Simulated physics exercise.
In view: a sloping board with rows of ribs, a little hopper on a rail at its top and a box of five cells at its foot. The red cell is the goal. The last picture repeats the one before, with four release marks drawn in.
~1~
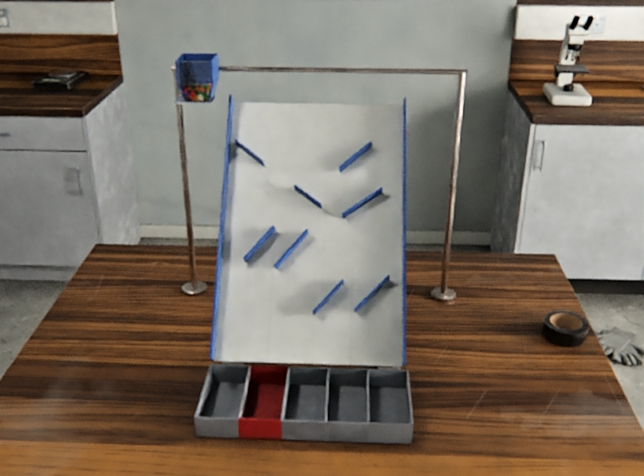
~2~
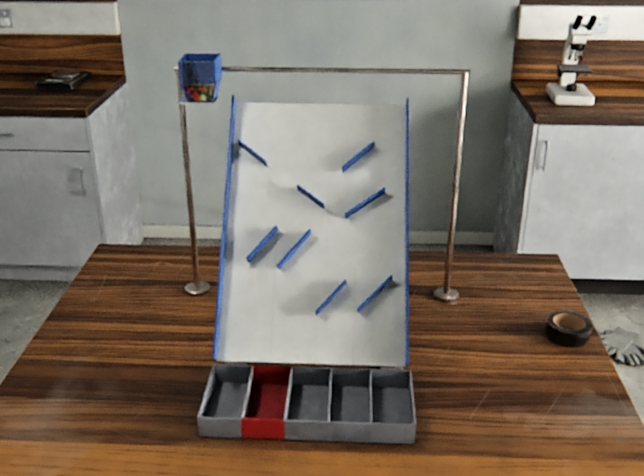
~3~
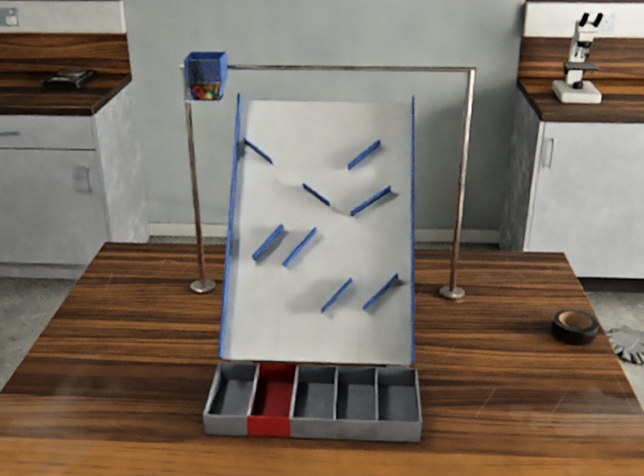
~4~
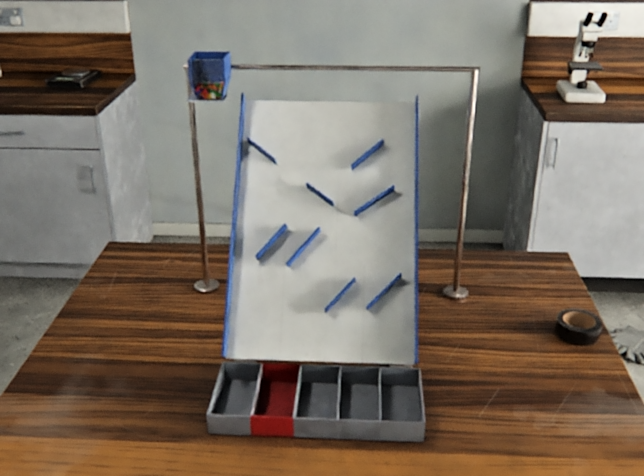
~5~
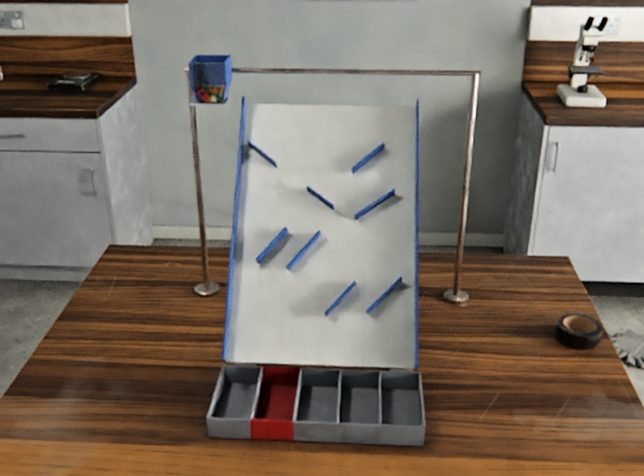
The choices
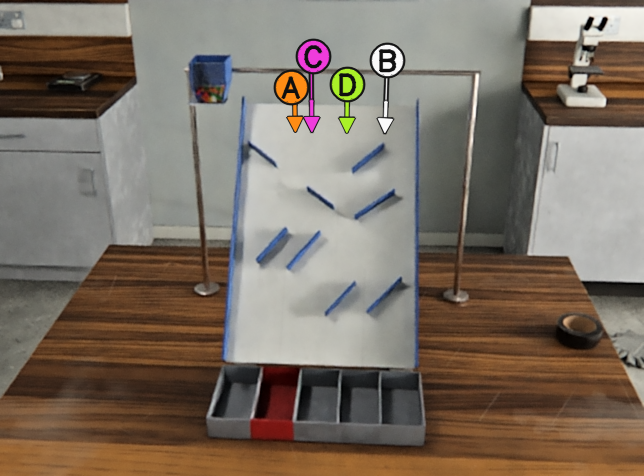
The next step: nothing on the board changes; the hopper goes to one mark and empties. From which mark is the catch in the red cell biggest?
I would pick mark D.
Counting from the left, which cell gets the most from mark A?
The first.
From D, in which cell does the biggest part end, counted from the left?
It is the second one.
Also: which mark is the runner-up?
It is B.
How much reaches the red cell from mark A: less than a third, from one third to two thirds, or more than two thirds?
Mark A gives less than a third.
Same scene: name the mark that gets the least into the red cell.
A.
On the marked copy, mark A meets the board at (295, 126); mark B meets the board at (385, 127); mark C meets the board at (311, 126); mark D meets the board at (346, 127).
Choosing A, a small part in the red cell, most in other cells.
Choosing B, about a third in the red cell, about half in other cells, a small part held on the board, a stray few outside the box.
Choosing C, about a quarter in the red cell, about two thirds in other cells, a small part held on the board.
Choosing D, about two thirds in the red cell, about a quarter in other cells, a small part held on the board.
